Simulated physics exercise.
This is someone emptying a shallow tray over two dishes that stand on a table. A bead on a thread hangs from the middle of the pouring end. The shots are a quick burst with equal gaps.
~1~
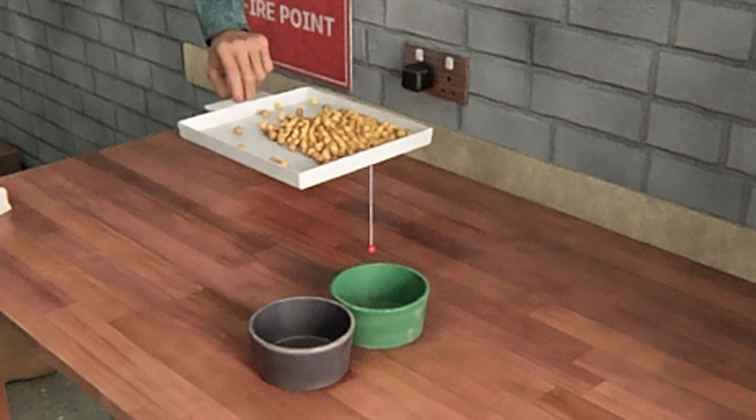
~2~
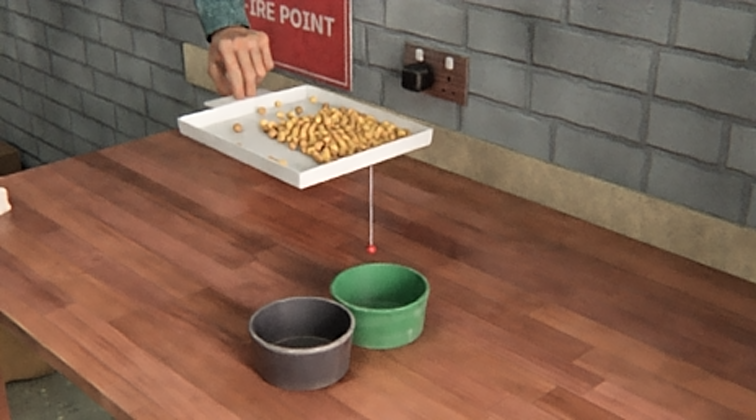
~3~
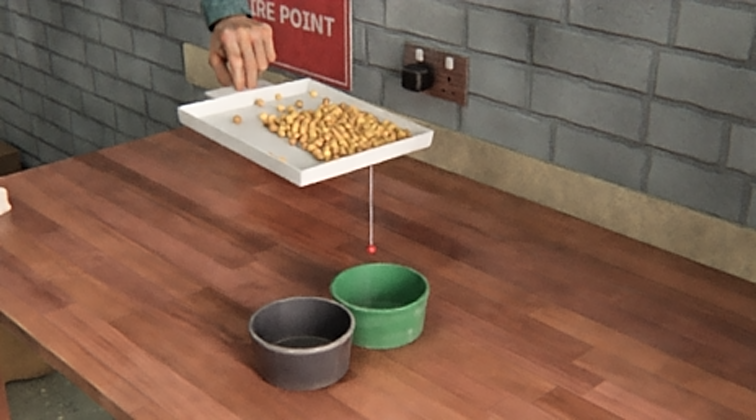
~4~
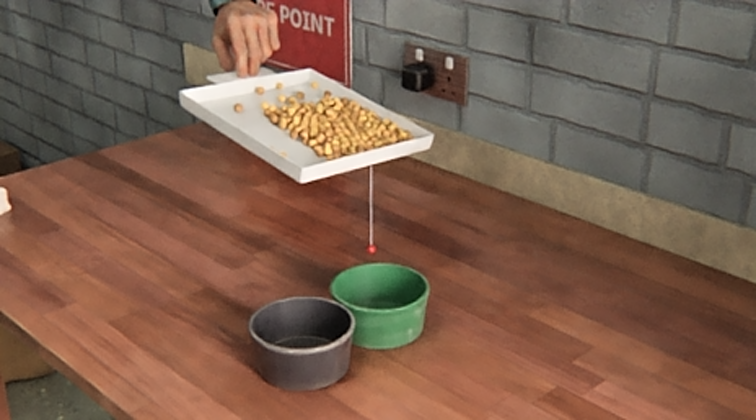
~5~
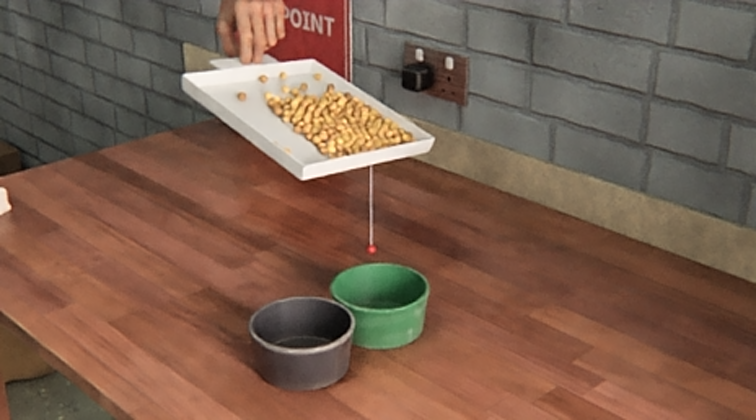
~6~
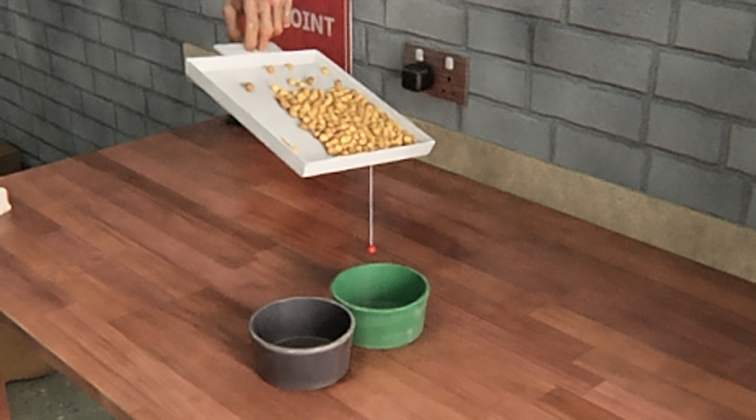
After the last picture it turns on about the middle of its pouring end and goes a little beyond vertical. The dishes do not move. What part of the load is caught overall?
In the dishes lies only the smaller part of it.
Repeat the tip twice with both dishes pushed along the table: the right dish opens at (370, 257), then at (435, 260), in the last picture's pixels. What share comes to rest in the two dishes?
About 0 and 70 per cent.
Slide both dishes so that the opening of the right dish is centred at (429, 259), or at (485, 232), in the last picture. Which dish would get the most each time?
The first try: The right-hand dish. The second: Left.
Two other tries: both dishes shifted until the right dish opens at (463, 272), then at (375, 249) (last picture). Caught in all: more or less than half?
The first try: The smaller part. The second: The smaller part.
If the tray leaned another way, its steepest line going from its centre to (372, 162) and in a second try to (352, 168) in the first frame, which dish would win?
In turn: The right one; right.
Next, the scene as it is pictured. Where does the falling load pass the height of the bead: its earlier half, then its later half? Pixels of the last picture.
The first part at (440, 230); the rest at (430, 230).
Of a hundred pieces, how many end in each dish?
The left dish has 0 per cent, the right dish has 0.
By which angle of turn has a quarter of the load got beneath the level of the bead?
Near 95 degrees.
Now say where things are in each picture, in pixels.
The first picture shows corners of the pouring end near (300, 173) and (430, 129), level; middle of the load near (340, 133), round wooden beads; left dish near (336, 359); right dish near (414, 320); bead on its thread near (371, 249).
The second picture shows corners of the pouring end near (300, 172) and (430, 129), level; middle of the load near (340, 133).
The third picture shows corners of the pouring end near (301, 170) and (431, 131), tipped barely, lowest at the right corner; middle of the load near (340, 130).
The fourth picture shows corners of the pouring end near (303, 167) and (432, 134), tipped a little, lowest at the right corner; middle of the load near (341, 126).
The fifth picture shows corners of the pouring end near (305, 165) and (432, 138), tipped a little, lowest at the right corner; middle of the load near (343, 122).
The sixth picture shows corners of the pouring end near (307, 162) and (432, 141), tipped clearly, lowest at the right corner; middle of the load near (348, 120), the bulk on the move; left dish near (336, 359); right dish near (414, 320).
Shortly afterwards, tray tipped steeply; all but a few on the tray; only a few in the air.
Next, tray tipped past a quarter turn; near a quarter on the tray; only a few in the right dish; near half outside both; near a quarter in the air.
Some moments later, tray tipped past a quarter turn; a little in the right dish; all but a few outside both.
In the end, tray tipped past a quarter turn; none at all in the left dish; a little in the right dish; all but a few outside both.
